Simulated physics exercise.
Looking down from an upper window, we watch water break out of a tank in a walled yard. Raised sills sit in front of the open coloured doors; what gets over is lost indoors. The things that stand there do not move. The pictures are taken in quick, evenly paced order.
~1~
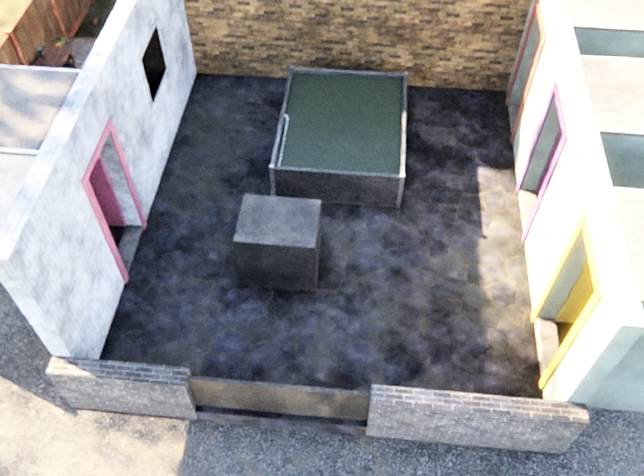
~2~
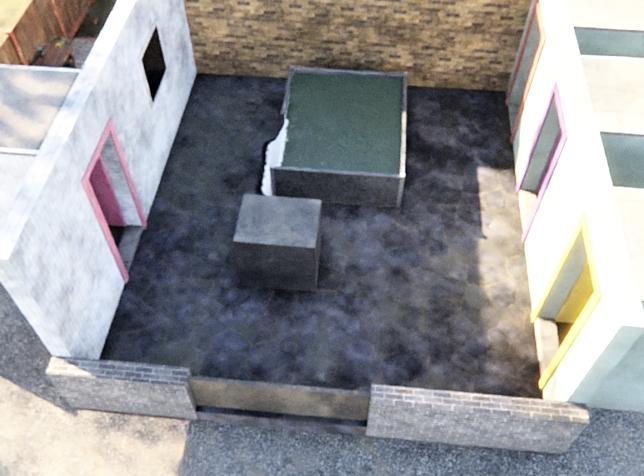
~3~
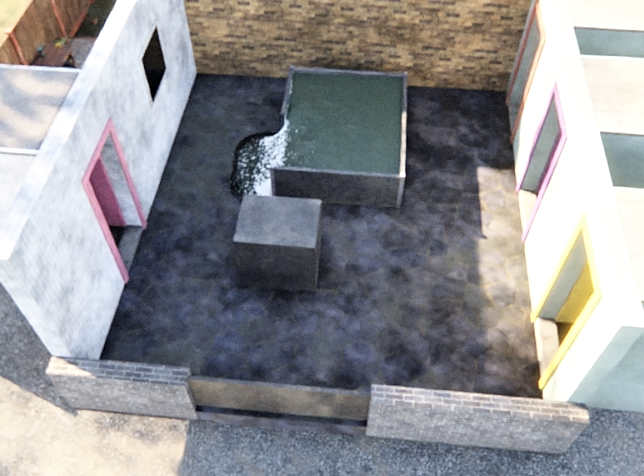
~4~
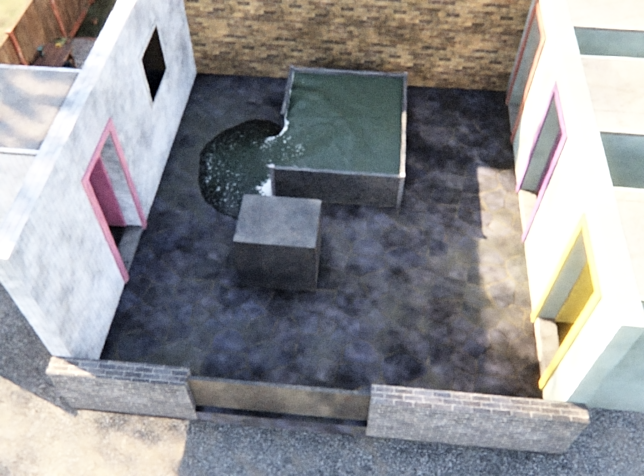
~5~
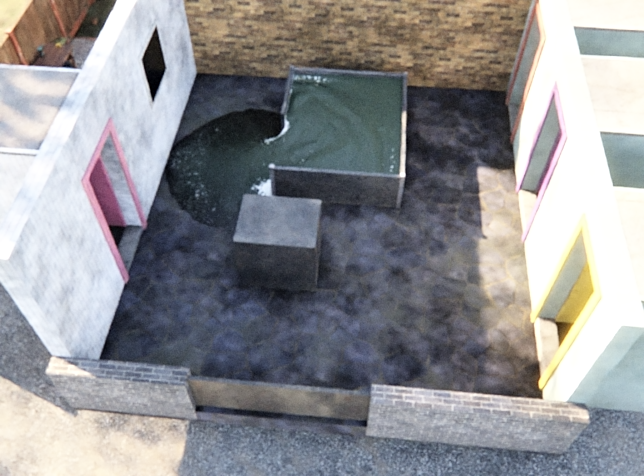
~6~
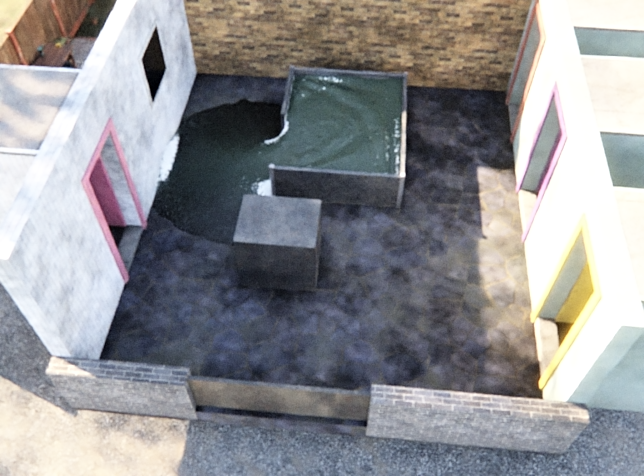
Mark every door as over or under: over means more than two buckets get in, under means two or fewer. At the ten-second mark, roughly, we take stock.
Red door - over; pink door - over; yellow door - under; purple door - under.
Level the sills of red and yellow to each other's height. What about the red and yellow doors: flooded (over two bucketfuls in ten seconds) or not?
Then: The red one holds; the yellow one is over.
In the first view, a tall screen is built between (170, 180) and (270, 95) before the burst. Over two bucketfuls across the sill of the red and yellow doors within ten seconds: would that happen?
Note: Red door remains below; yellow door remains below.
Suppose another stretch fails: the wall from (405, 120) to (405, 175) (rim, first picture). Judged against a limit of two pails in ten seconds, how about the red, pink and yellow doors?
The red door tops the limit, the pink door falls short, the yellow door falls short.
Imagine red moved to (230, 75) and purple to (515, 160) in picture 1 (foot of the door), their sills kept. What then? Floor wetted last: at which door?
The answer is the purple one.
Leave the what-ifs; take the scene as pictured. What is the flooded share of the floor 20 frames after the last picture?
I'd guess some 45 per cent.
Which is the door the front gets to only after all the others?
My answer: The purple-painted one.
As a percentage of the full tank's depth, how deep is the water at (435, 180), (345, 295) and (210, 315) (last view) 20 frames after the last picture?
About 0 per cent, then 0 per cent, then 6 per cent.
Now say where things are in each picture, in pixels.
Still water in the open tank at (343, 121), in the first frame.
Water pours out at (281, 159) and has run to (274, 141), in the second frame.
Water pours out at (281, 161) and has run to (246, 142), in the third frame.
The front is at (210, 147), out from the gap at (281, 162), in the fourth frame.
Water pours out at (281, 162) and has run to (174, 152), in the fifth frame.
Water pours out at (281, 162) and has run to (155, 199), in the sixth frame.
A moment on, water covers 20 % of the floor; the red door not reached, the pink door wet at the sill, nothing in, the yellow door not reached, the purple door not reached.
Next, water covers 30 % of the floor; the red door not reached, the pink door under two buckets in, the yellow door not reached, the purple door not reached.
Then, water covers 45 % of the floor; the red door not reached, the pink door over two buckets in, the yellow door not reached, the purple door not reached.
Later, water covers 80 % of the floor; the red door over two buckets in, the pink door over two buckets in, the yellow door wet at the sill, nothing in, the purple door not reached.
In the end, water covers 95 % of the floor; the red door over two buckets in, the pink door over two buckets in, the yellow door wet at the sill, nothing in, the purple door wet at the sill, nothing in.
